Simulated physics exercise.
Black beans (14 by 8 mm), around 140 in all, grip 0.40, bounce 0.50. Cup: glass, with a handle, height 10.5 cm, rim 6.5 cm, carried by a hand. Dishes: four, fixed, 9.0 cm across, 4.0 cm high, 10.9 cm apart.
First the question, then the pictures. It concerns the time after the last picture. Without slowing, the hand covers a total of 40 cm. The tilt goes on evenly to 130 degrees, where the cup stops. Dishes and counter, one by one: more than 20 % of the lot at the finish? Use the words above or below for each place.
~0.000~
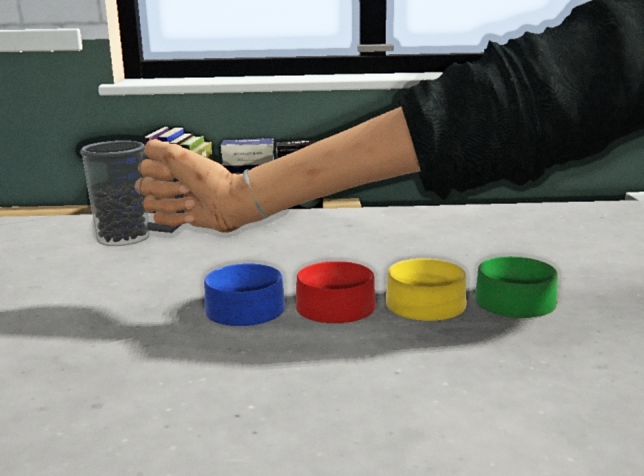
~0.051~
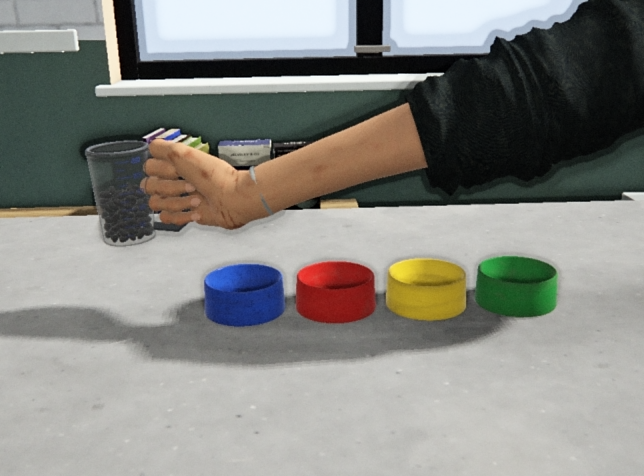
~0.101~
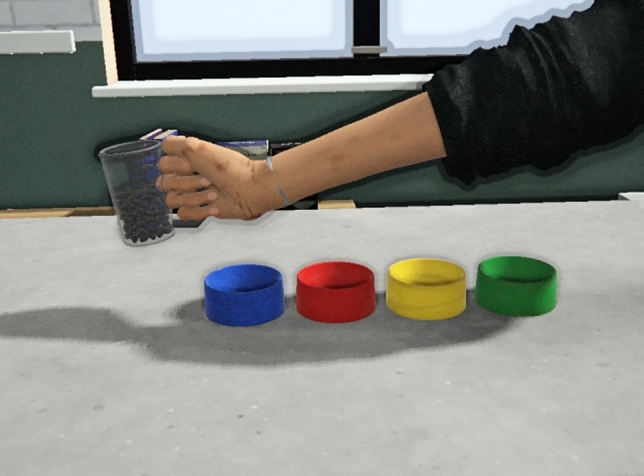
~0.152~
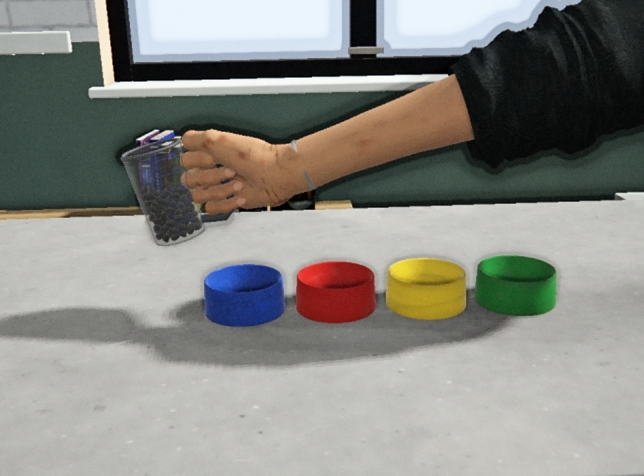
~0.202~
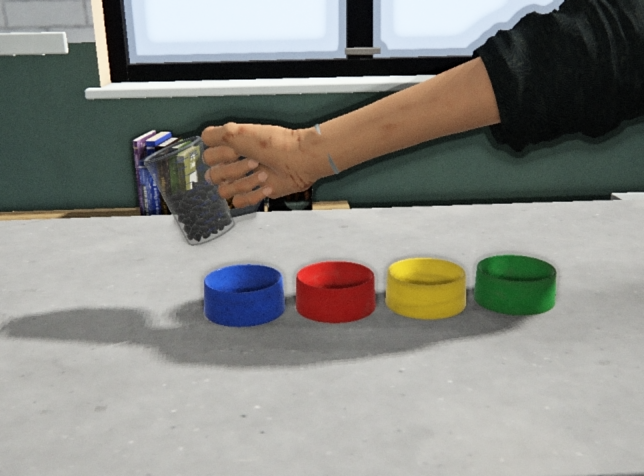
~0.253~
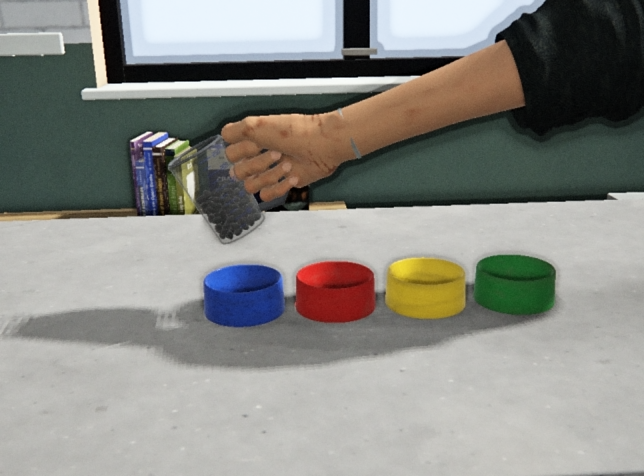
Red: Below; blue: Below; green: Below; yellow: Above; counter: Below.
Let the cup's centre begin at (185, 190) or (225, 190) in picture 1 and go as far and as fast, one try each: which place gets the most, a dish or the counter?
The winner: Counter; green.
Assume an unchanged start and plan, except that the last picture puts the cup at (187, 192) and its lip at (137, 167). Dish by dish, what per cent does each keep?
Then red 0, blue 0, green 0, and yellow 90.
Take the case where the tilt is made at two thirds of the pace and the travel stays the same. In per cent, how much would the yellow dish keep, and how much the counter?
Yellow 100; counter 0.
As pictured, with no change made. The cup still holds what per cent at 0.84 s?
About 100 percent of the load.
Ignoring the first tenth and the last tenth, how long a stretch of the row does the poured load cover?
That stretch comes to around 5 cm.
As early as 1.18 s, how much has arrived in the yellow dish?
95 %.
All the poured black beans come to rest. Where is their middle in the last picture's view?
Estimated resting centre: Around (419, 288).
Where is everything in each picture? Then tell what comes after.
The first frame shows cup at (118, 193), tilt 0 degrees, lip at (84, 149), moved 0.0 cm; middle of the pieces at (122, 219); blue dish at (244, 278); red dish at (335, 275); yellow dish at (427, 273); green dish at (518, 270).
The second frame shows cup at (124, 194), tilt 2 degrees, lip at (88, 150), moved 0.6 cm; middle of the pieces at (128, 219).
The third frame shows cup at (140, 194), tilt 6 degrees, lip at (102, 152), moved 2.5 cm; middle of the pieces at (146, 219).
The fourth frame shows cup at (166, 193), tilt 13 degrees, lip at (123, 156), moved 5.5 cm; middle of the pieces at (175, 217).
The fifth frame shows cup at (192, 192), tilt 20 degrees, lip at (146, 160), moved 8.5 cm; middle of the pieces at (204, 216).
The sixth frame shows cup at (219, 191), tilt 28 degrees, lip at (170, 165), moved 11.5 cm; middle of the pieces at (233, 213); blue dish at (243, 279); red dish at (335, 275); yellow dish at (426, 271); green dish at (516, 268). Its pace works out near 145 degrees a second; the hand travels 60 cm a second.
After 0.60 s, tilt 77 degrees; cup holds 100 %.
Then, at 0.84 s, tilt 111 degrees; cup holds 100 %.
Then, at 1.18 s, tilt 130 degrees; cup holds 5 %, yellow 95 %.
In the end, at 1.6 s, red 0 %, blue 0 %, green 0 %, yellow 100 %, counter 0 %.
